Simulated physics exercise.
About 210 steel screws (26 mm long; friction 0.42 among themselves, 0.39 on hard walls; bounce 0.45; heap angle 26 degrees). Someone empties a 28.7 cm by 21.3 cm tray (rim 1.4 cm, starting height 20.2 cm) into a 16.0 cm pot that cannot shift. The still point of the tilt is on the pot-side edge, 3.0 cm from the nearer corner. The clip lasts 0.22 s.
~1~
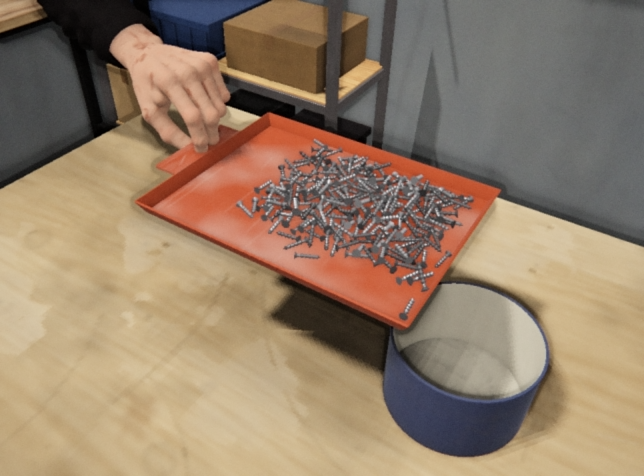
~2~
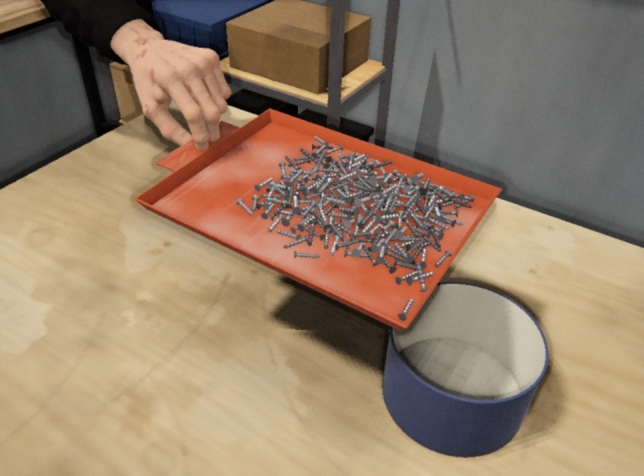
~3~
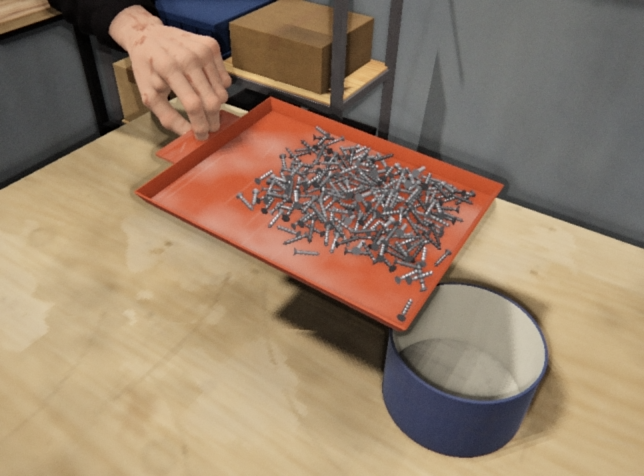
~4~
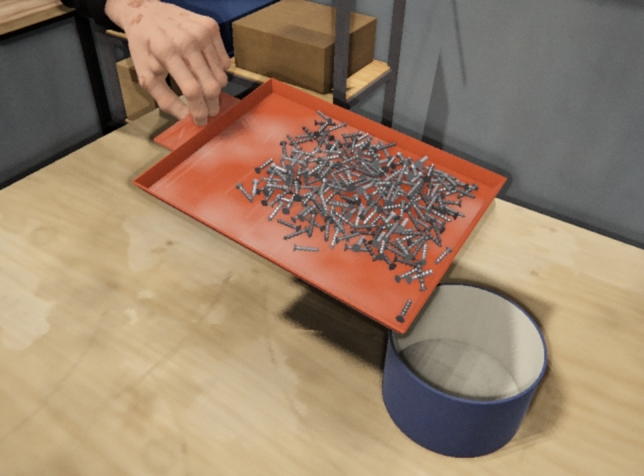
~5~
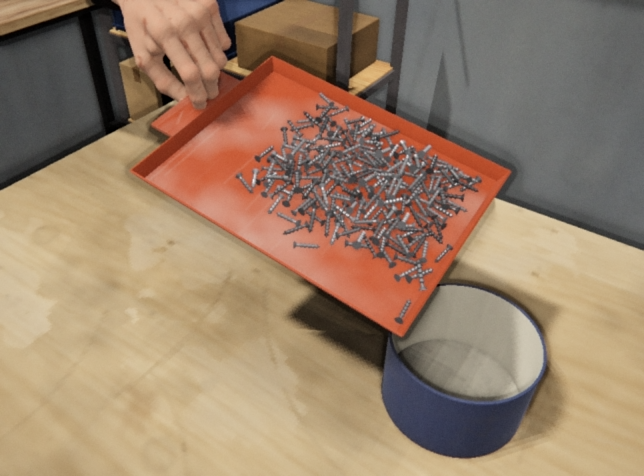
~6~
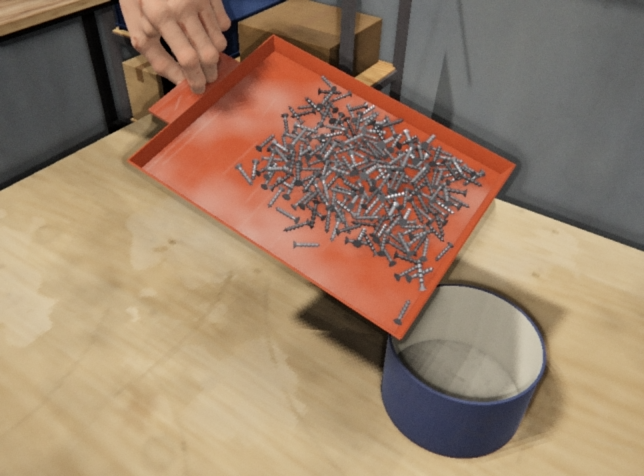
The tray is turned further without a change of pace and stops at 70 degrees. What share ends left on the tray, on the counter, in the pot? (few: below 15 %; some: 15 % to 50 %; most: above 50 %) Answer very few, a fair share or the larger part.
Tray very few, counter the larger part, pot very few.
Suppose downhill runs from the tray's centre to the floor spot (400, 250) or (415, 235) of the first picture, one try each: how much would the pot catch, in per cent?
Some 40 and 70 per cent.
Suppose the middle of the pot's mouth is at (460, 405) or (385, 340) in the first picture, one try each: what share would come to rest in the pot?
Some 35 and 0 per cent.
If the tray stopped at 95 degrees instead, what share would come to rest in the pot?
It would be near 0 per cent.
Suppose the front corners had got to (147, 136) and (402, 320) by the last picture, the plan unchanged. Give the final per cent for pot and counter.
Pot 70, counter 25.
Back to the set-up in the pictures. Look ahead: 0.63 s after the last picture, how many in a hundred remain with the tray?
About 0 per cent.
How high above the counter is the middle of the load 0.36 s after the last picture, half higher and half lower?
About 24 cm.
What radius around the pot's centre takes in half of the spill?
About 22 cm.
Then, 0.21 s after the last picture, tilt 45 degrees; the tray holds 100 %, the pot 0 %.
Then, 0.36 s after the last picture, tilt 63 degrees; the tray holds 90 %, the pot 0 %.
Then, 0.63 s after the last picture, tilt 70 degrees; the tray holds 0 %, the pot 0 %.
In the end, tray 0 %, counter 100 %, pot 0 %.
